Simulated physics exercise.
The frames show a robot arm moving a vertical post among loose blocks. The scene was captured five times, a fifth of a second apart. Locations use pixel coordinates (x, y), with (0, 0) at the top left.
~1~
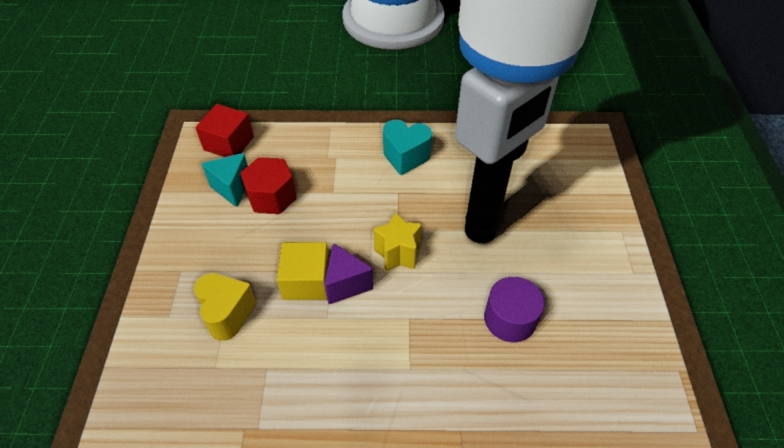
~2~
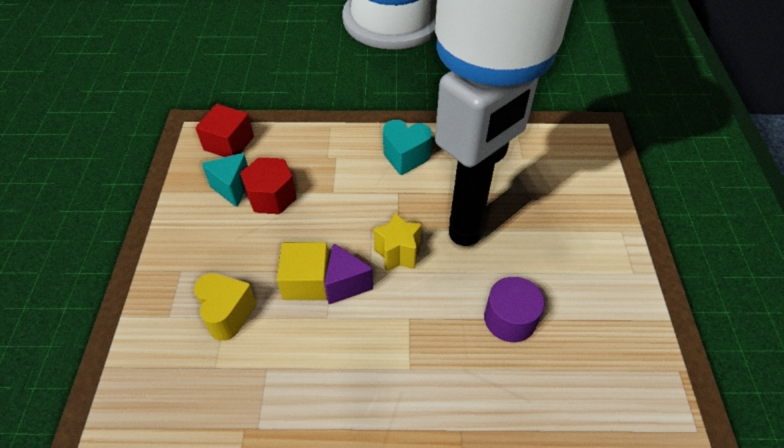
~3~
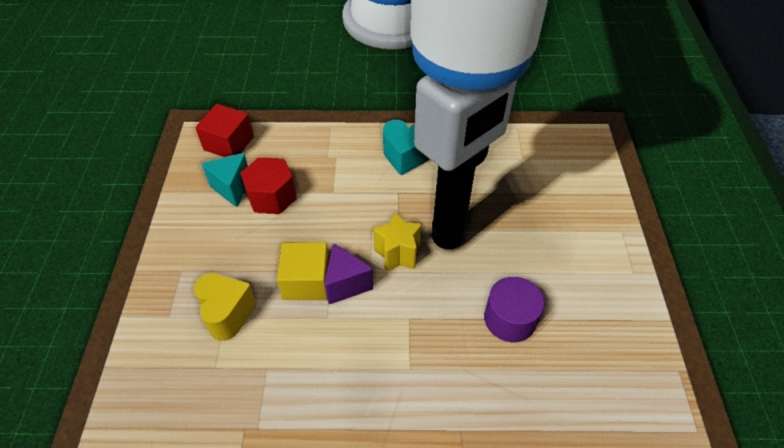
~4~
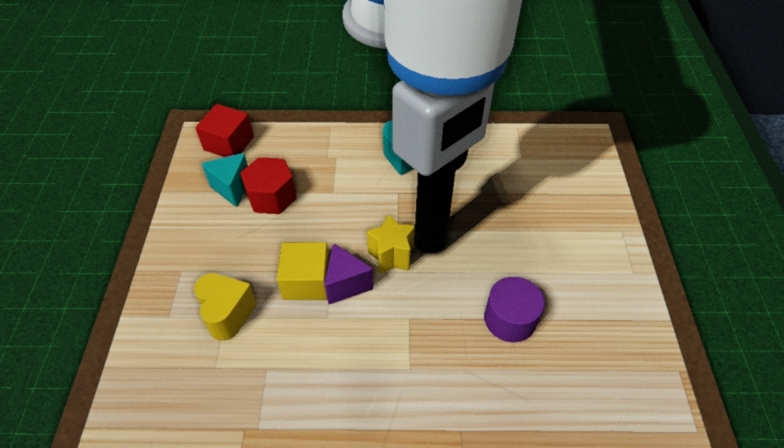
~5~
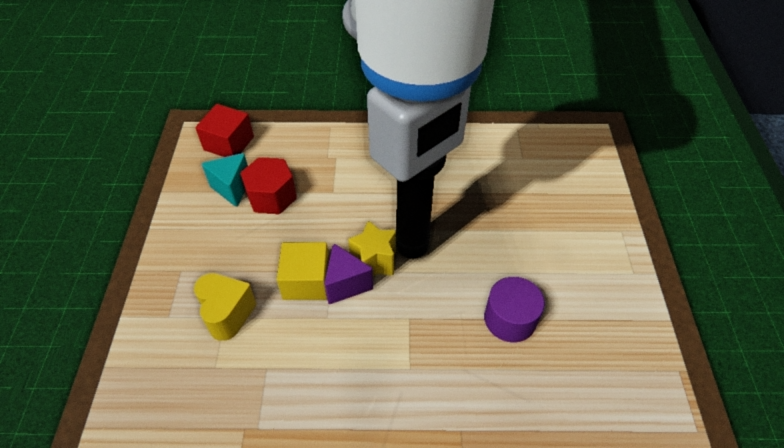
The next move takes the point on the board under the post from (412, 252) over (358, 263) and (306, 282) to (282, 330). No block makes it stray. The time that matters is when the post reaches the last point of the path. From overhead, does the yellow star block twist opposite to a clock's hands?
Short answer: No.
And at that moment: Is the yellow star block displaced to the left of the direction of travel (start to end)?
No - that is not the case.
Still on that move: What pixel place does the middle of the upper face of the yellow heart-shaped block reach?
The yellow heart-shaped block ends near (146, 318).
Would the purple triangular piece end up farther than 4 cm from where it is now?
The answer is yes.
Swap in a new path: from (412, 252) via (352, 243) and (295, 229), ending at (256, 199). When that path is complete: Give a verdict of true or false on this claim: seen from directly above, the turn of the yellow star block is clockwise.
The claim does not hold.
The first path, step by step. One third of the way, post at (356, 258); yellow four-sided block at (272, 269); purple triangular piece at (312, 285); yellow star block at (321, 250), turned 20° anticlockwise.
Two thirds of the way, post at (304, 277); yellow heart-shaped block at (181, 310), turned 30° clockwise; yellow four-sided block at (225, 288), turned 40° anticlockwise; purple triangular piece at (301, 291), turned 35° anticlockwise; yellow star block at (266, 264).
At the end, post at (280, 326); yellow heart-shaped block at (146, 318), turned 50° clockwise; yellow four-sided block at (194, 305), turned 20° anticlockwise; purple triangular piece at (298, 334), turned 90° anticlockwise; yellow star block at (246, 295), turned 25° clockwise.
